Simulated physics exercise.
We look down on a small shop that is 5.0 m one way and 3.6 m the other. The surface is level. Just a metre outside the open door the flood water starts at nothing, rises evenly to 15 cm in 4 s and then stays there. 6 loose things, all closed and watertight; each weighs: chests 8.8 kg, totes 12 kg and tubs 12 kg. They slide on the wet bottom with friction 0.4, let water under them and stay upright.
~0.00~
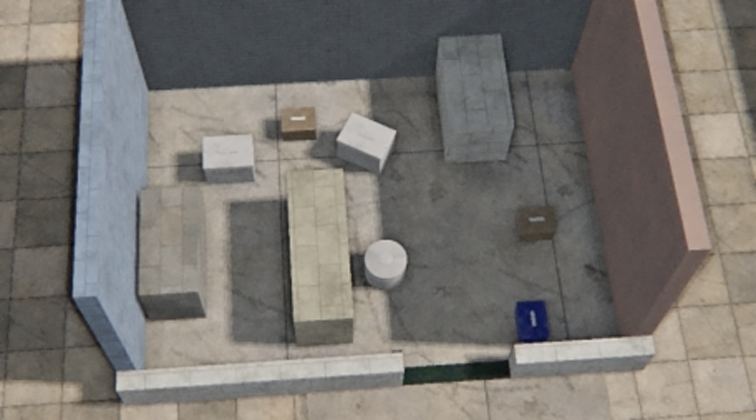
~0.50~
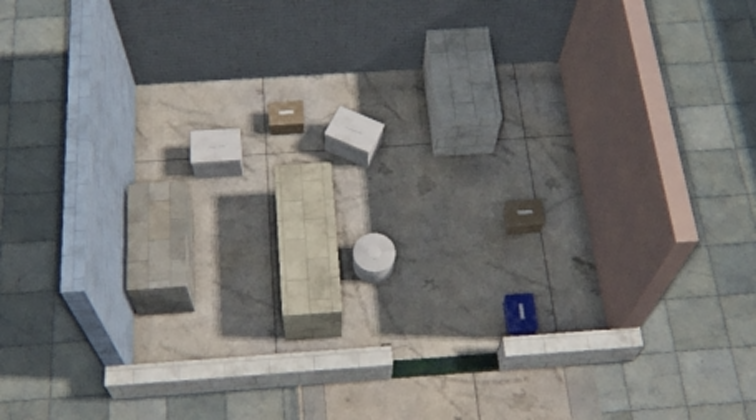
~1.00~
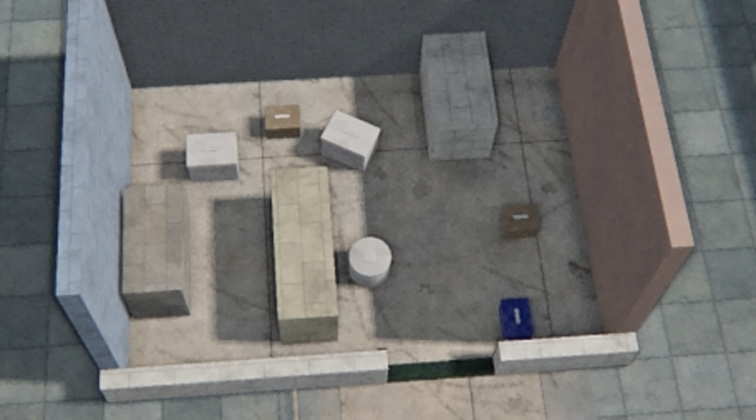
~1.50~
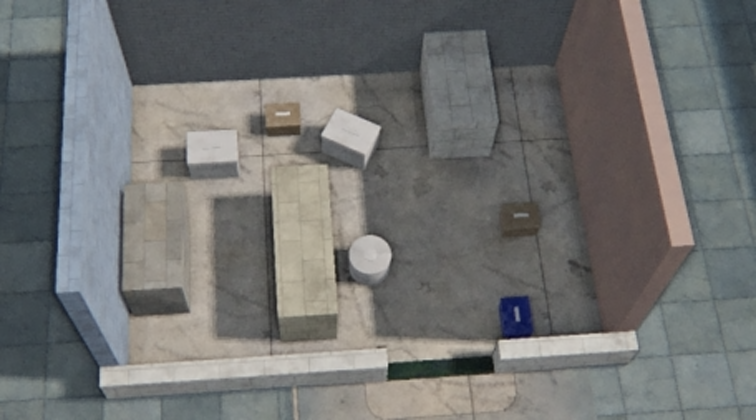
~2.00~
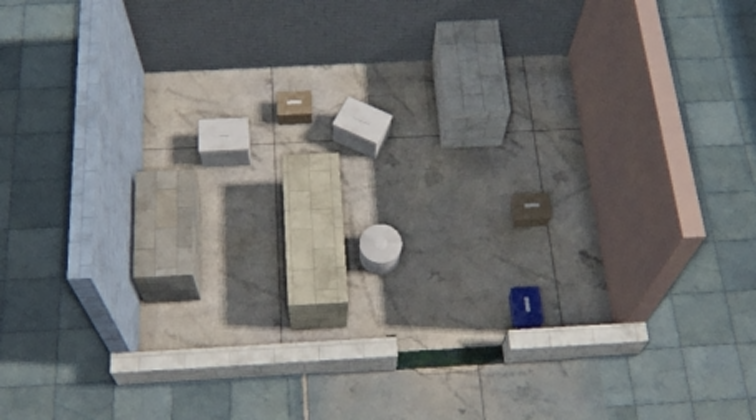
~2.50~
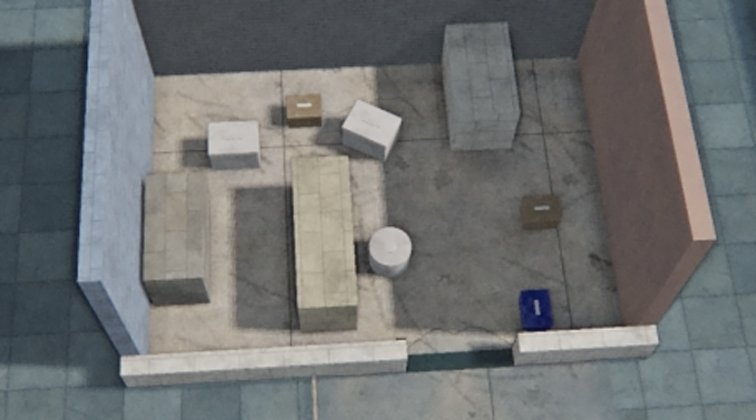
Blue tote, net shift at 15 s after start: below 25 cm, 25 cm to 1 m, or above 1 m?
Looks like it will stay roughly where it was.
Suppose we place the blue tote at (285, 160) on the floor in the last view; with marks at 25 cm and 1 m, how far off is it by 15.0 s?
Short answer, it keeps close to its start.
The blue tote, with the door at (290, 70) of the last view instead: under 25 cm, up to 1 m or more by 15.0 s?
Result for the blue tote - essentially stationary.
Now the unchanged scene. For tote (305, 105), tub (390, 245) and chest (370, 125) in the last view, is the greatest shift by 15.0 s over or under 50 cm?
Result, in order: Not bigger / bigger / bigger.
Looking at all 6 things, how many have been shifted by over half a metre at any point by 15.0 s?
By my tally, 3.
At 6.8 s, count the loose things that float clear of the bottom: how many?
Just then, the number is 0.
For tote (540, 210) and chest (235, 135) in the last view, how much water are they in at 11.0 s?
Depths: Near 6 cm, then near 2 cm.
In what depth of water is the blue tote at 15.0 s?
8 cm, roughly.
After 3.5 s the blue tote is near (537, 308), 0.0 m from its start, aground; 0 afloat.
After 6.8 s the blue tote is near (537, 308), 0.0 m from its start, aground; 0 afloat.
After 11.0 s the blue tote is near (537, 308), 0.0 m from its start, aground; 2 afloat.
After 15.0 s the blue tote is near (537, 308), 0.0 m from its start, aground; 2 afloat.
